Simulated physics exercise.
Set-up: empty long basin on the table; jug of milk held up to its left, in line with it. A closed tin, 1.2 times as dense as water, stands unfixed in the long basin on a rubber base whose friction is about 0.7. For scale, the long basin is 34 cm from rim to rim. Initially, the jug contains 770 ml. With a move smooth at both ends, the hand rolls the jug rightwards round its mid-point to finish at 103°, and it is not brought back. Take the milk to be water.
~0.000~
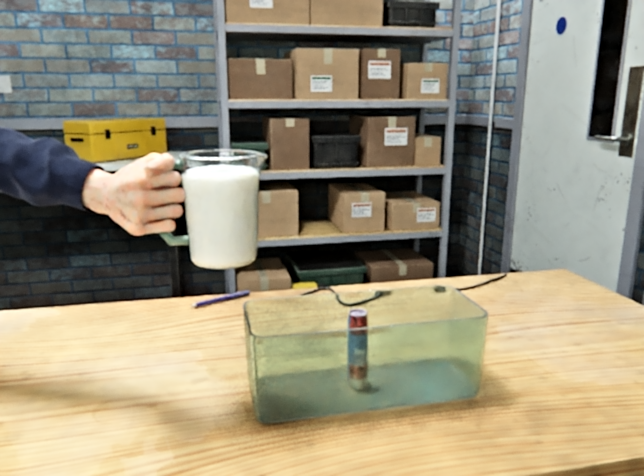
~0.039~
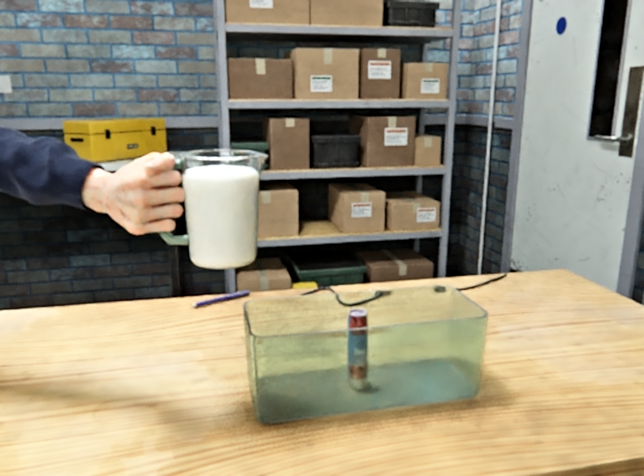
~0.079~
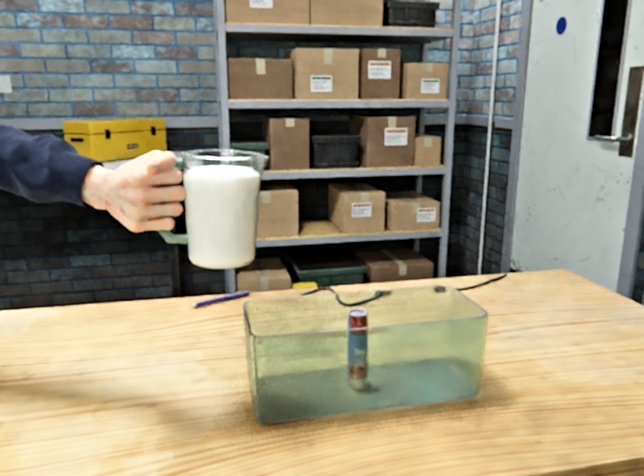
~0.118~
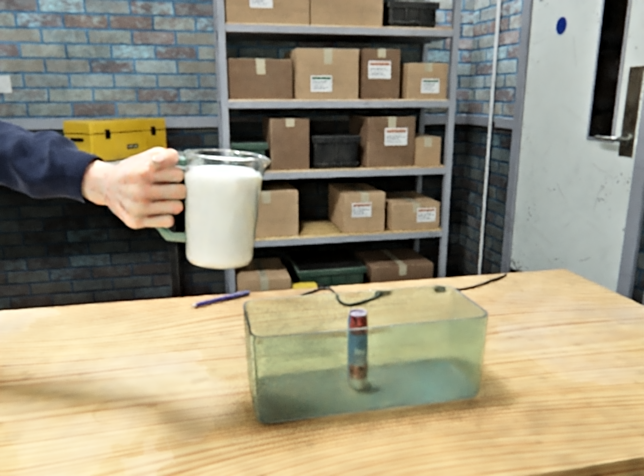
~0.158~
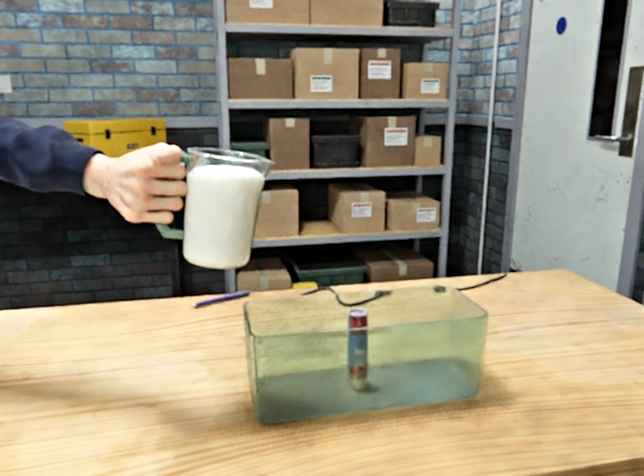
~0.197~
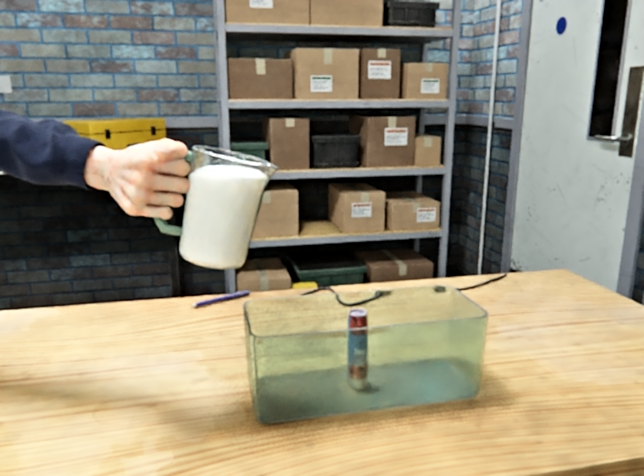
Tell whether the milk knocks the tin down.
The milk knocks it down.
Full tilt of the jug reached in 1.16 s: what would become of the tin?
Tips over.
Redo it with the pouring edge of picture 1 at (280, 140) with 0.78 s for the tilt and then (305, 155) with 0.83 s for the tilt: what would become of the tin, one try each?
The tin overturns the first time and stays vertical the second time.
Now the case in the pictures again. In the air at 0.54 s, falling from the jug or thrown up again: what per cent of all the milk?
16 %.
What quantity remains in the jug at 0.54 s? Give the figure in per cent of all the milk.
I'd estimate some 82 % remains.
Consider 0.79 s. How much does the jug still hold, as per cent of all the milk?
Roughly 34 percent remains.
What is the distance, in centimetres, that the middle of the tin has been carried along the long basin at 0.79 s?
Centre to centre, close to 2 cm.
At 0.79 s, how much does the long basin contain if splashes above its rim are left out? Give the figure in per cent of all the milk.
The fraction sits near 42 in a hundred.
By 0.54 s the tilt is 74° and 82 per cent is still to pour; the tin stands where it began.
By 0.79 s the tilt is 102° and 35 per cent is still to pour; the tin stands 2 cm from where it began.
By 1.05 s the tilt is 103° and 5 per cent is still to pour; the tin lies on its side.
By 1.33 s the tilt is 103° and 0 per cent is still to pour; the tin lies on its side.
At rest the tin lies on its side.
